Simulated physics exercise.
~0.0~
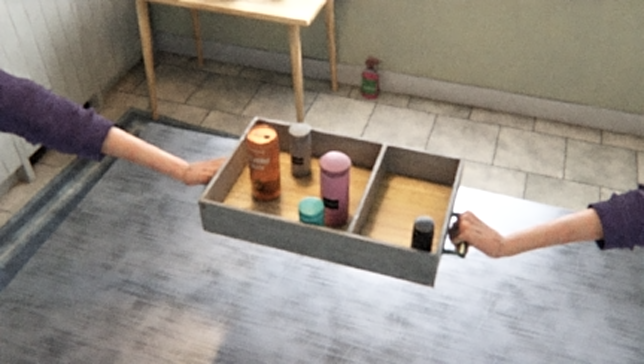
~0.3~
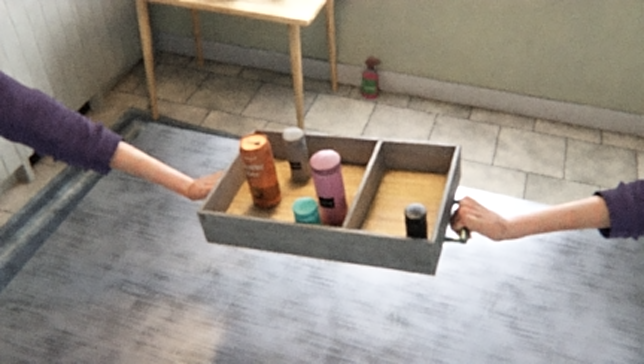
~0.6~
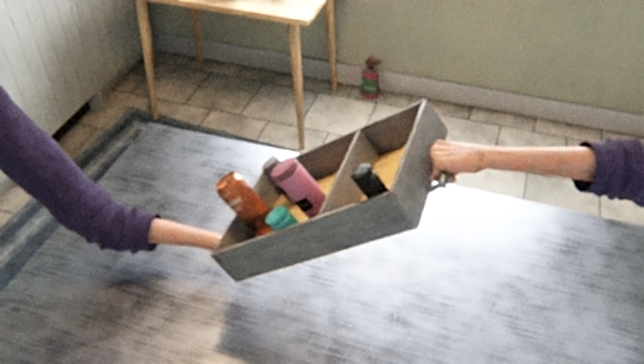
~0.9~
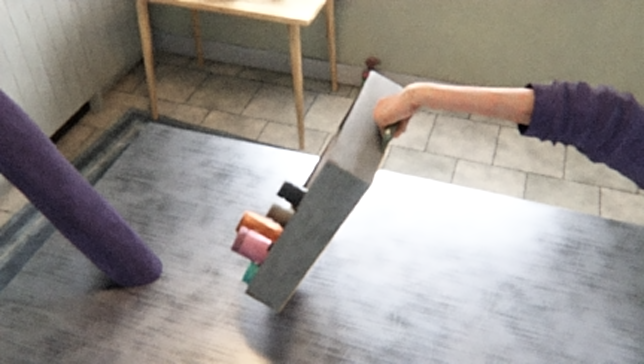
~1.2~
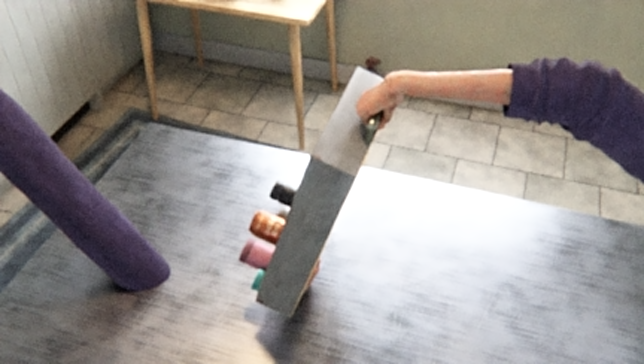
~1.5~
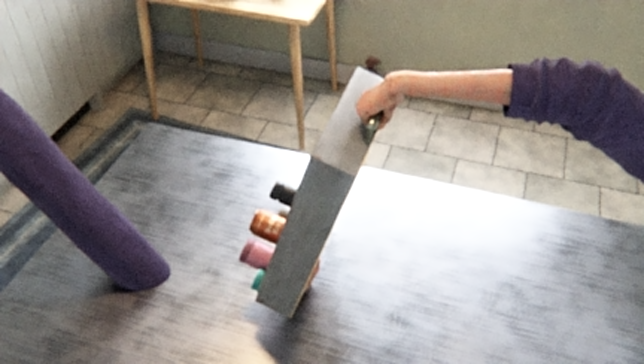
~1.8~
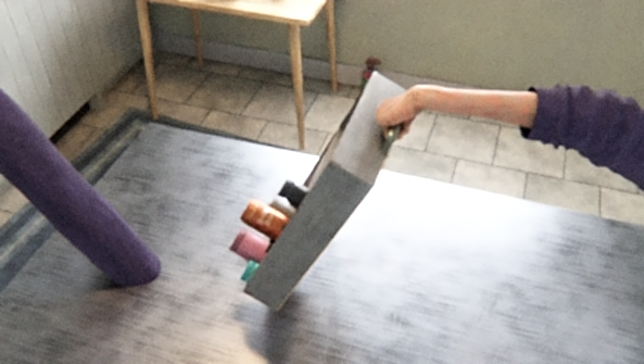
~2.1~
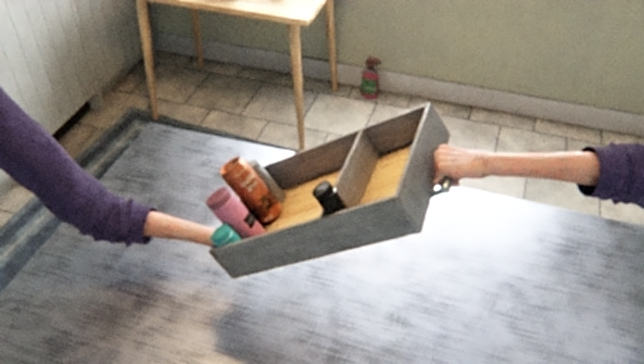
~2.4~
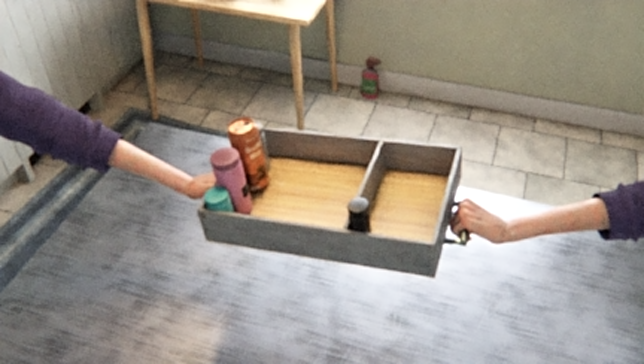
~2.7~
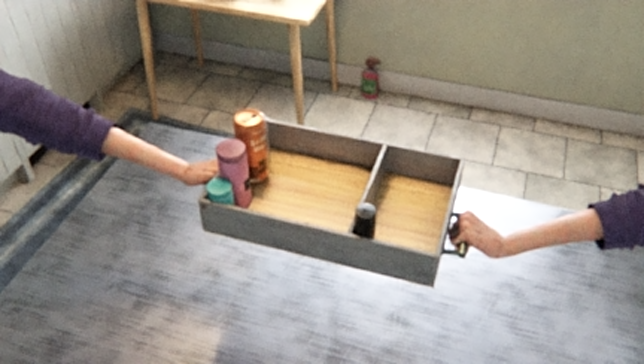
Divided wooden crate of bottles and shakers tipping steeply left in two hands, then swinging back level, its contents shifted left but still inside.
